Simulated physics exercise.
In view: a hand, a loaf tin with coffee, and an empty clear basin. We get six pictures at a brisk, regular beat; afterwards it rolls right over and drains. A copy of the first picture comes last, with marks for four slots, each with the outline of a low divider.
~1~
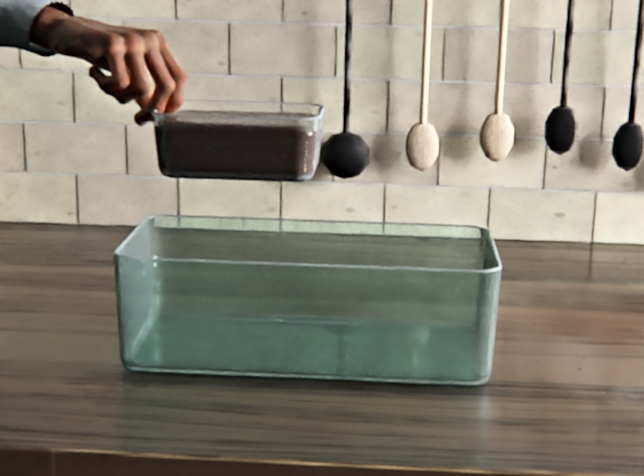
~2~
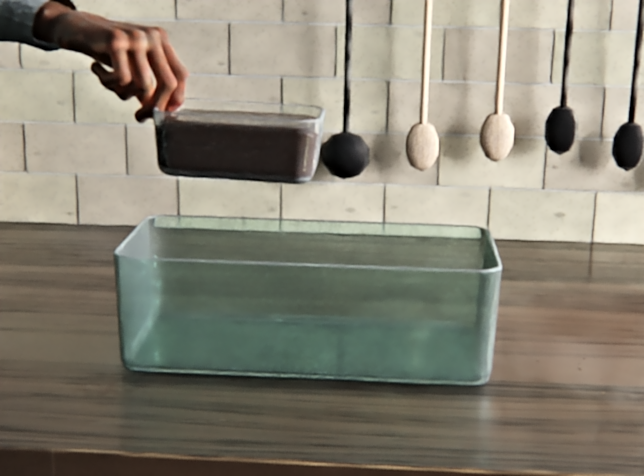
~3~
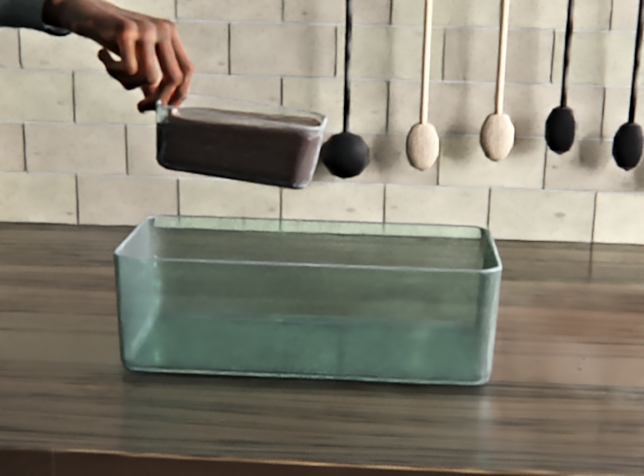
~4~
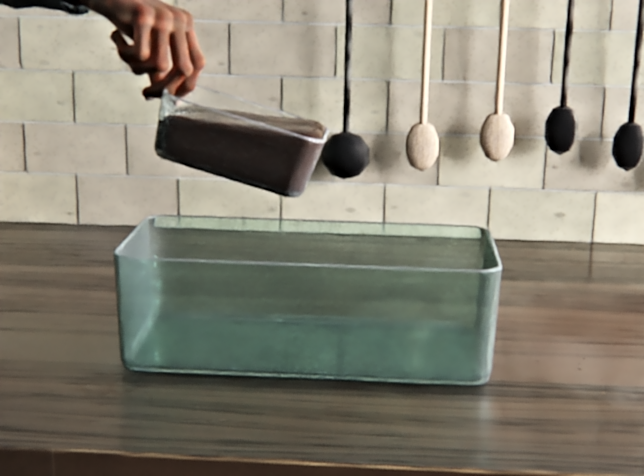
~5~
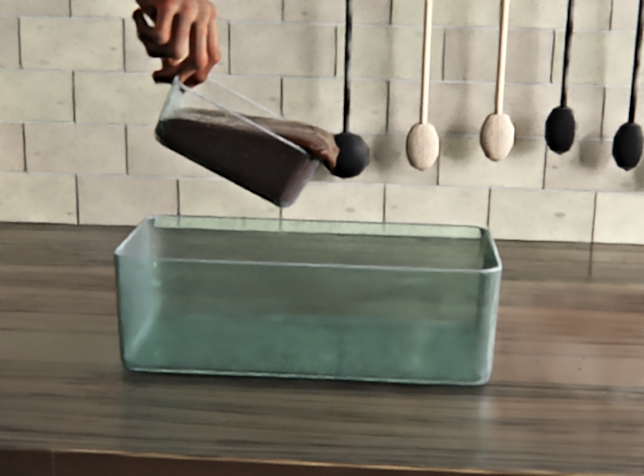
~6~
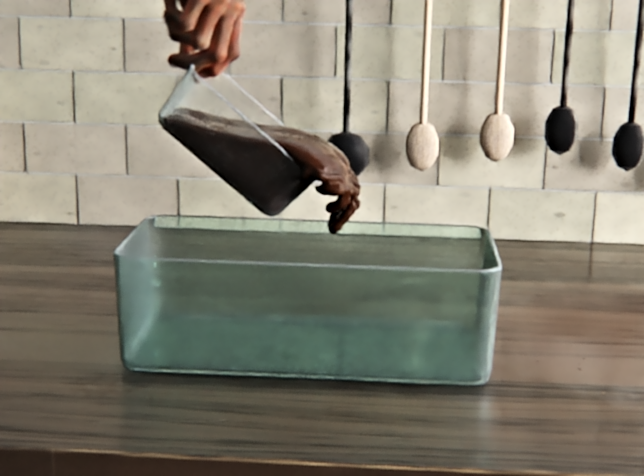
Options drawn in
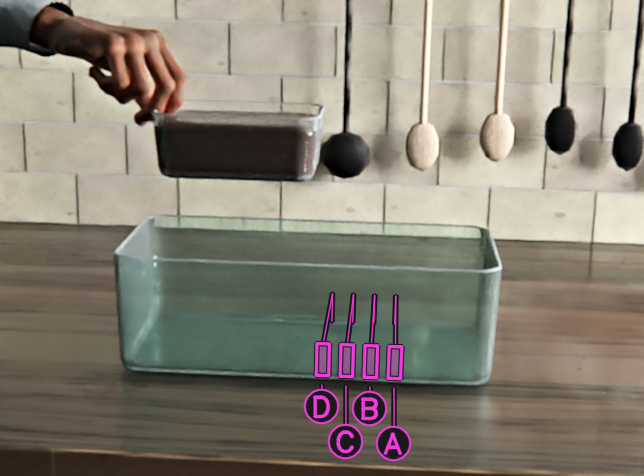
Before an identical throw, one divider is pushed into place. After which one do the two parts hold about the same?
I would pick slot B.
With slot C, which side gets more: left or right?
The right side.
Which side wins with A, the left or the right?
The left one.
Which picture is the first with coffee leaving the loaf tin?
Picture 4.
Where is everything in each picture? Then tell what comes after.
Upright, lip at (319, 111); basin from (121, 367) to (490, 383); nothing has left yet.
Upright, lip at (320, 113); nothing has left yet.
Tipped about 7°, lip at (322, 121); nothing has left yet.
Tipped about 16°, lip at (324, 133); coffee is over the lip, down to (319, 131).
Tipped about 27°, lip at (324, 149); coffee is over the lip, down to (331, 160).
Tipped about 40°, lip at (319, 168); coffee is over the lip, down to (334, 226).
On the marked copy, A at (393, 387); B at (369, 386); C at (345, 385); D at (321, 384).
With A, about 77 % ends left of the wall and 19 % right of it; 4 % is lost outside.
With B, about 52 % ends left of the wall and 47 % right of it.
With C, about 32 % ends left of the wall and 68 % right of it.
With D, about 22 % ends left of the wall and 78 % right of it.
